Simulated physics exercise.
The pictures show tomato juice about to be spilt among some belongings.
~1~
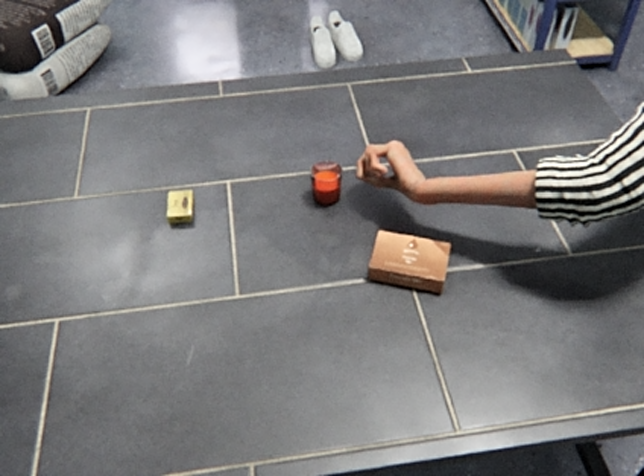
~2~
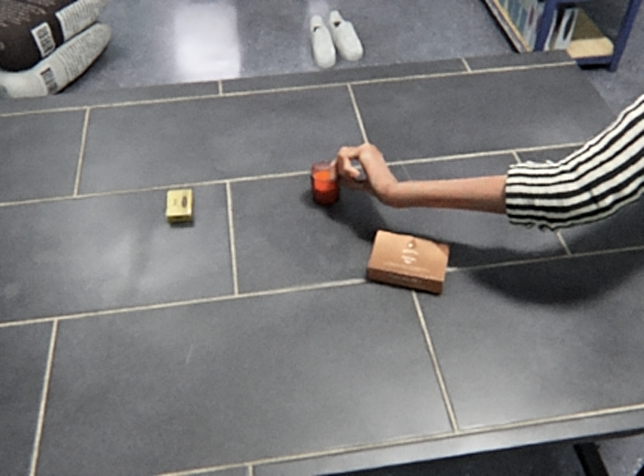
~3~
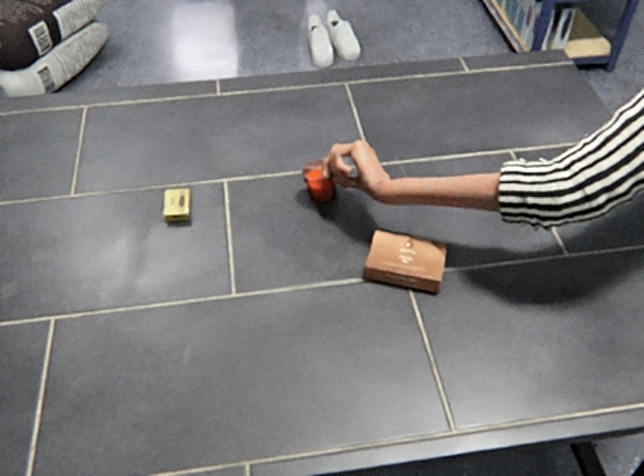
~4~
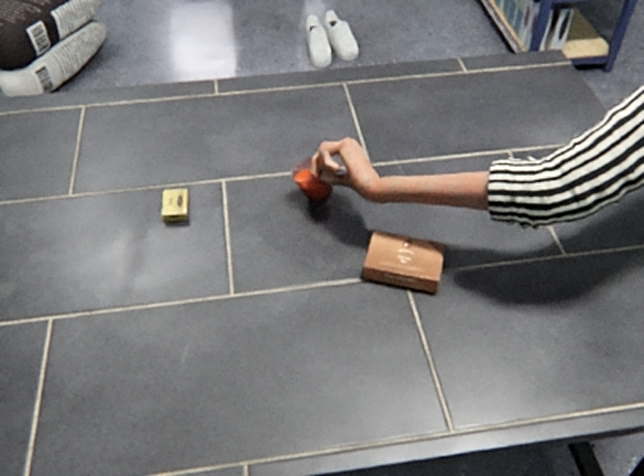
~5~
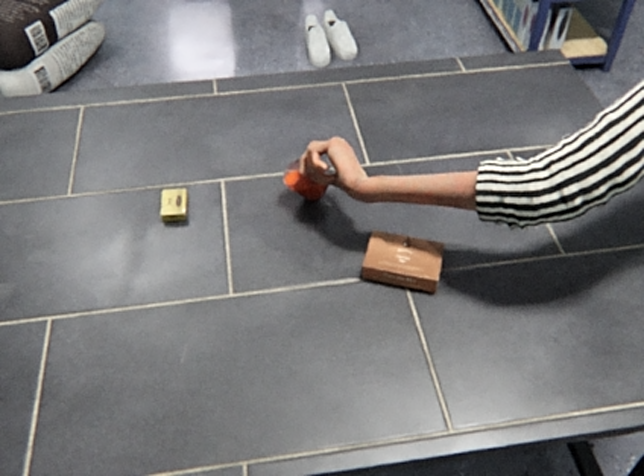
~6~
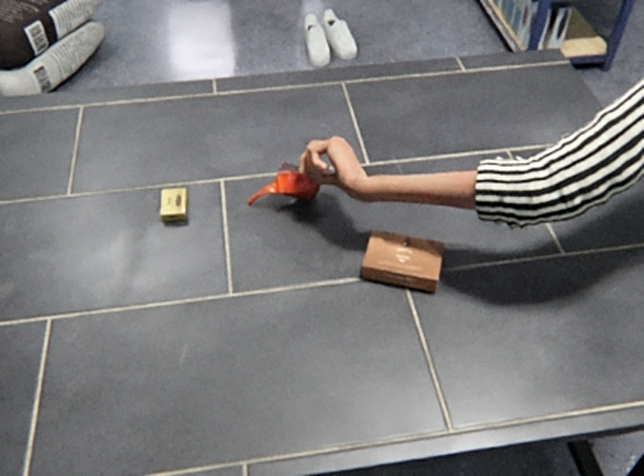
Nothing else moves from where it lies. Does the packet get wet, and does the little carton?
As for the packet, it keeps clear of it, and the little carton is hit.
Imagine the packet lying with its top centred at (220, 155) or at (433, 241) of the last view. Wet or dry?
First it is reached, then it stays dry.
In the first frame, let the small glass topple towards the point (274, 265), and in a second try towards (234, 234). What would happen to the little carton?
Try 1: Stays clear. Try 2: Gets splashed.
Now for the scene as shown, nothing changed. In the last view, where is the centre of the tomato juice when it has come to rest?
Centre at roughly (183, 212).
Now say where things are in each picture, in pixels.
In the first frame, it stands upright; small glass (327, 183) about two thirds full; packet (411, 255); little carton (180, 203).
In the second frame, it is being nudged; small glass about two thirds full, surface at (326, 181).
In the third frame, it is being nudged; small glass (320, 181) about two thirds full; little carton (176, 201).
In the fourth frame, it is being nudged; small glass (313, 180) tipped 25°; packet (406, 254).
In the fifth frame, it is being nudged; small glass (305, 180) tipped 40°.
In the sixth frame, it is falling; small glass (297, 183) tipped 60°; packet (404, 254); little carton (173, 201).
Next, the puddle covers about as much as a saucer; the packet is clear of it; the little carton is in it.
After that, the puddle covers about as much as a plate; the packet is clear of it; the little carton is in it.
Finally, the puddle covers about as much as a plate; the packet is clear of it; the little carton is in it.
